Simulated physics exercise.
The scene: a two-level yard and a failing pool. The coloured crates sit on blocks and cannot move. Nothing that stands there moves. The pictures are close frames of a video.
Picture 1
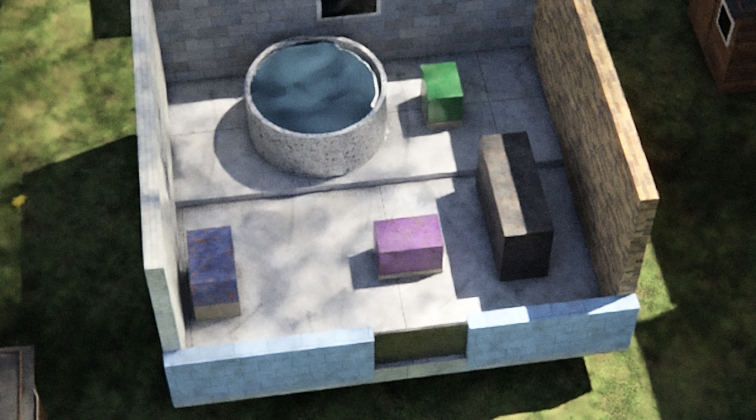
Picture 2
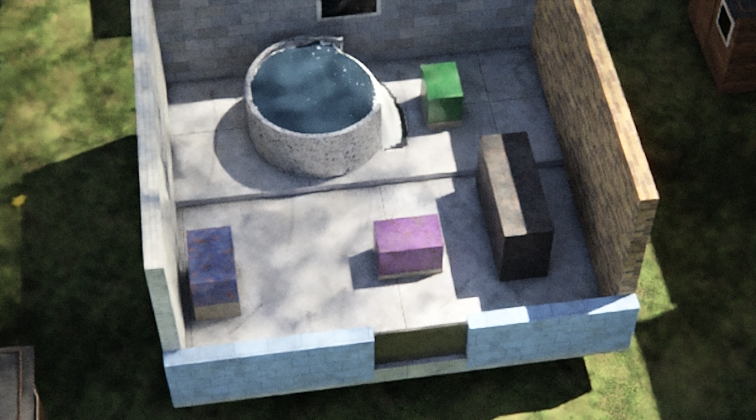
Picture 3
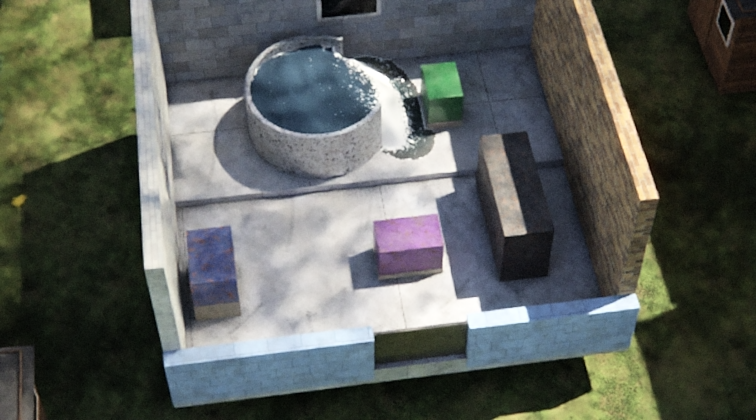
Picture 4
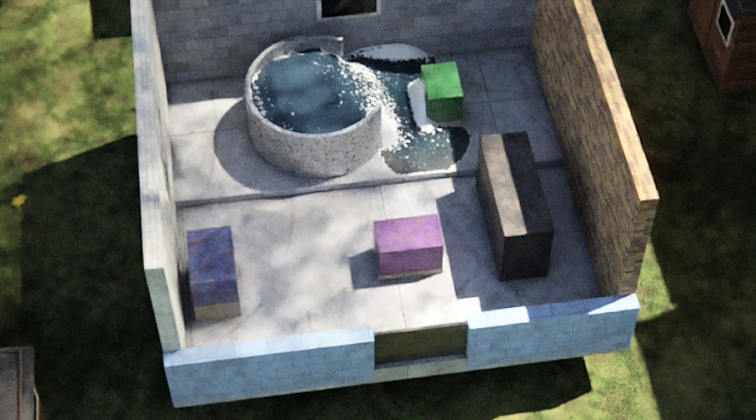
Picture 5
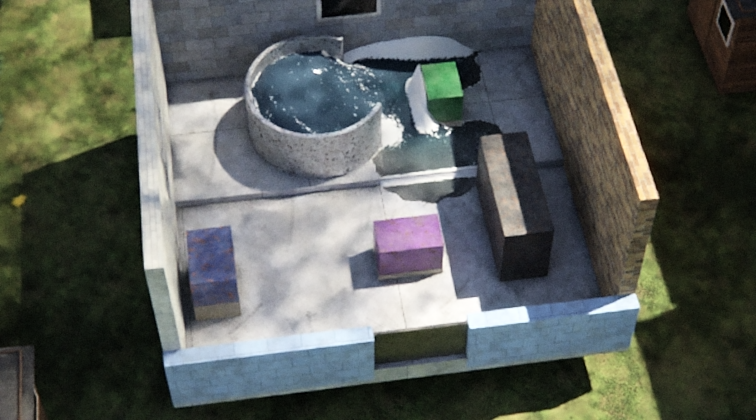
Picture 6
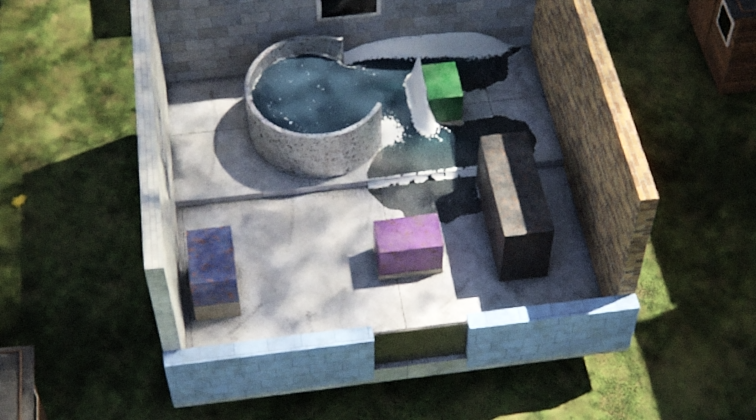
In a walled yard, a round pool breaks open and water spreads around the green block.
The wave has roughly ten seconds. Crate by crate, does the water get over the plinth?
In the end: The blue crate escapes dry; the purple crate is wetted; the green crate is wetted.
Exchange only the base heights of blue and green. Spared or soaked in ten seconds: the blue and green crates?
Blue crate is soaked; green crate is topped.
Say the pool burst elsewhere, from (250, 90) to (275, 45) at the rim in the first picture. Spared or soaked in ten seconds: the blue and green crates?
My reading: The blue one is wetted, the green one is spared.
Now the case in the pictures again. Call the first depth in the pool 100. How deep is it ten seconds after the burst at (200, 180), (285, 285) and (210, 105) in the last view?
In that order: 2, 18 and 4 per cent.
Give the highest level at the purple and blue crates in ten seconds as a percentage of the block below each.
Roughly 230 per cent, then 80 per cent.
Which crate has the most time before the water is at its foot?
That is the crate marked blue.
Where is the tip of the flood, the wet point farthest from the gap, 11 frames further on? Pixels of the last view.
Close to (599, 327).
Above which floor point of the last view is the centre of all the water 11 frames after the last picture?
Close to (413, 128).
A moment on, water covers 35 % of the floor; the blue crate not reached, the purple crate water round its plinth, the green crate water round its plinth.
Next, water covers 50 % of the floor; the blue crate not reached, the purple crate water round its plinth, the green crate water round its plinth.
Then, water covers 75 % of the floor; the blue crate water round its plinth, the purple crate water round its plinth, the green crate water round its plinth.
Later, water covers 95 % of the floor; the blue crate water round its plinth, the purple crate water round its plinth, the green crate water round its plinth.
In the end, water covers 100 % of the floor; the blue crate stayed above the water, the purple crate was topped, the green crate was topped.
